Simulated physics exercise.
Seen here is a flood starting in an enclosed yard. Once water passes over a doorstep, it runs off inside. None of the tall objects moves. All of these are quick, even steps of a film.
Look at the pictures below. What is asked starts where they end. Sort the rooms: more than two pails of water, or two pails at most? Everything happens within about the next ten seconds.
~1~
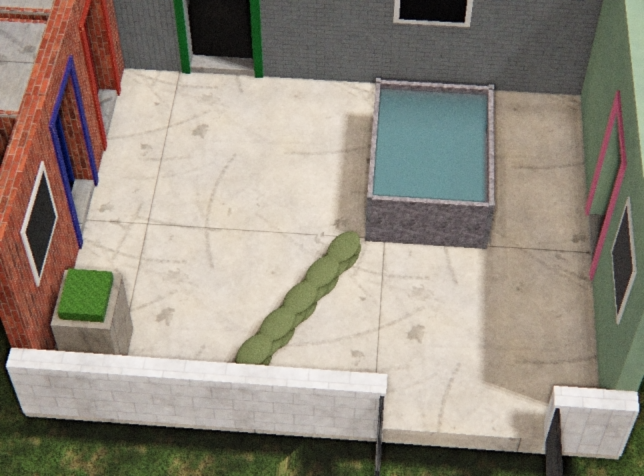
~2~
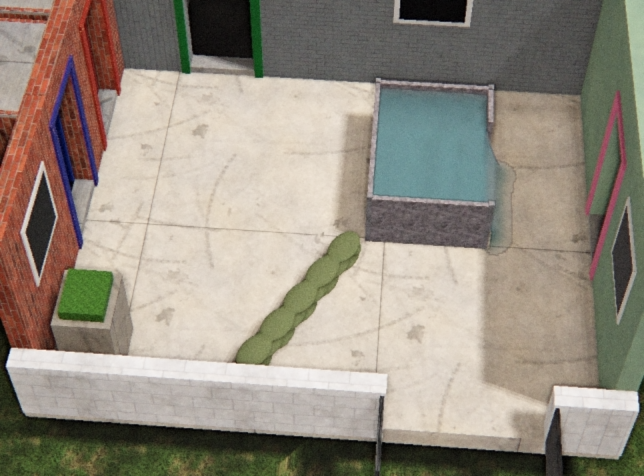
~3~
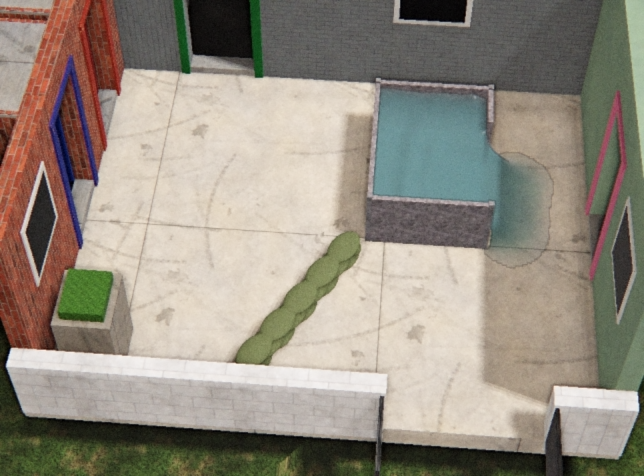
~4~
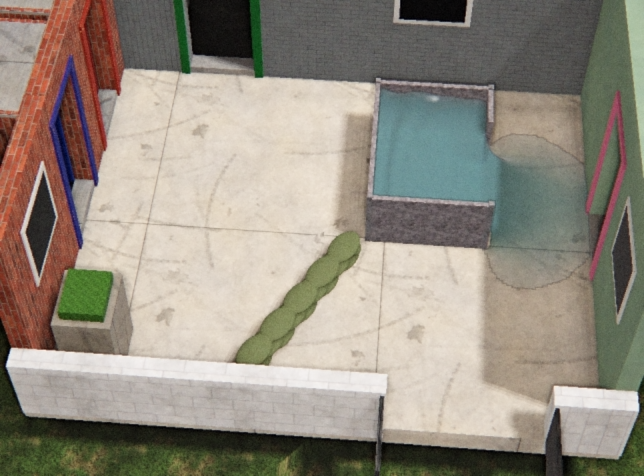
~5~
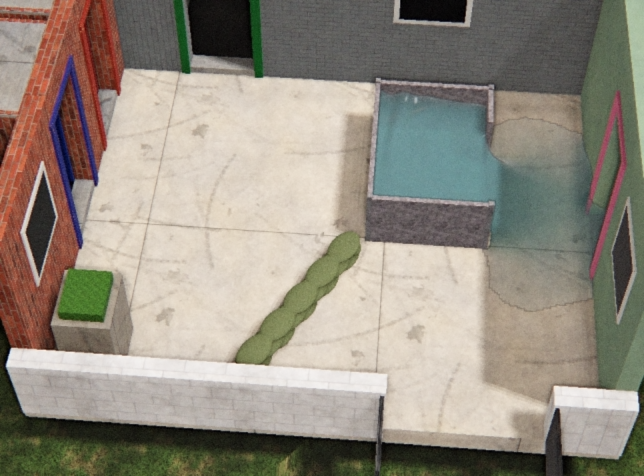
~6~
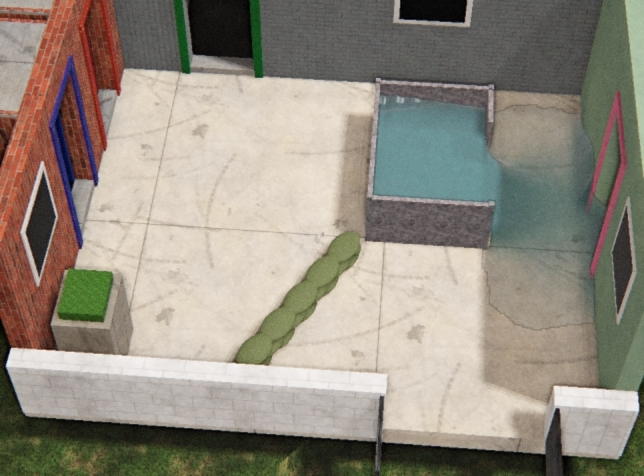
Red door - two pails at most; blue door - two pails at most; pink door - more than two pails; green door - two pails at most.
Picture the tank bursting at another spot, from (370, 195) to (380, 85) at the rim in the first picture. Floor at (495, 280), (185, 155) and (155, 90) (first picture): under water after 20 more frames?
Point by point: Untouched, swamped and swamped.
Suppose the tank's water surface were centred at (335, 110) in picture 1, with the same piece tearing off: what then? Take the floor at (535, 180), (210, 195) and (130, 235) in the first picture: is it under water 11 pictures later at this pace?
Soaked, parched, parched.
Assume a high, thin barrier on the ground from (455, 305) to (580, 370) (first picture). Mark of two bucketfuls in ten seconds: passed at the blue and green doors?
Briefly, the blue door stays within the limit and the green door stays within the limit.
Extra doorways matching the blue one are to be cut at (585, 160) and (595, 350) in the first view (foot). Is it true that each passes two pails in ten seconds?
Going in order, the first one exceeds it and the second one stays short.
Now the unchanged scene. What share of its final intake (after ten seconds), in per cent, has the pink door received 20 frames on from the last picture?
It comes to around 85 percent of the ten-second total.
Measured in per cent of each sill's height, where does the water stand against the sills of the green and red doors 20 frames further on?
50 and 0 %, in that order.
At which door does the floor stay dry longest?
Answer - the one in blue.
A moment on, water covers 15 % of the floor; the red door not reached, the blue door not reached, the pink door far over two buckets in, the green door not reached.
Next, water covers 25 % of the floor; the red door not reached, the blue door not reached, the pink door far over two buckets in, the green door not reached.
Then, water covers 40 % of the floor; the red door not reached, the blue door not reached, the pink door far over two buckets in, the green door wet at the sill, nothing in.
Later, water covers 65 % of the floor; the red door wet at the sill, nothing in, the blue door wet at the sill, nothing in, the pink door far over two buckets in, the green door wet at the sill, nothing in.
In the end, water covers 85 % of the floor; the red door wet at the sill, nothing in, the blue door wet at the sill, nothing in, the pink door far over two buckets in, the green door wet at the sill, nothing in.
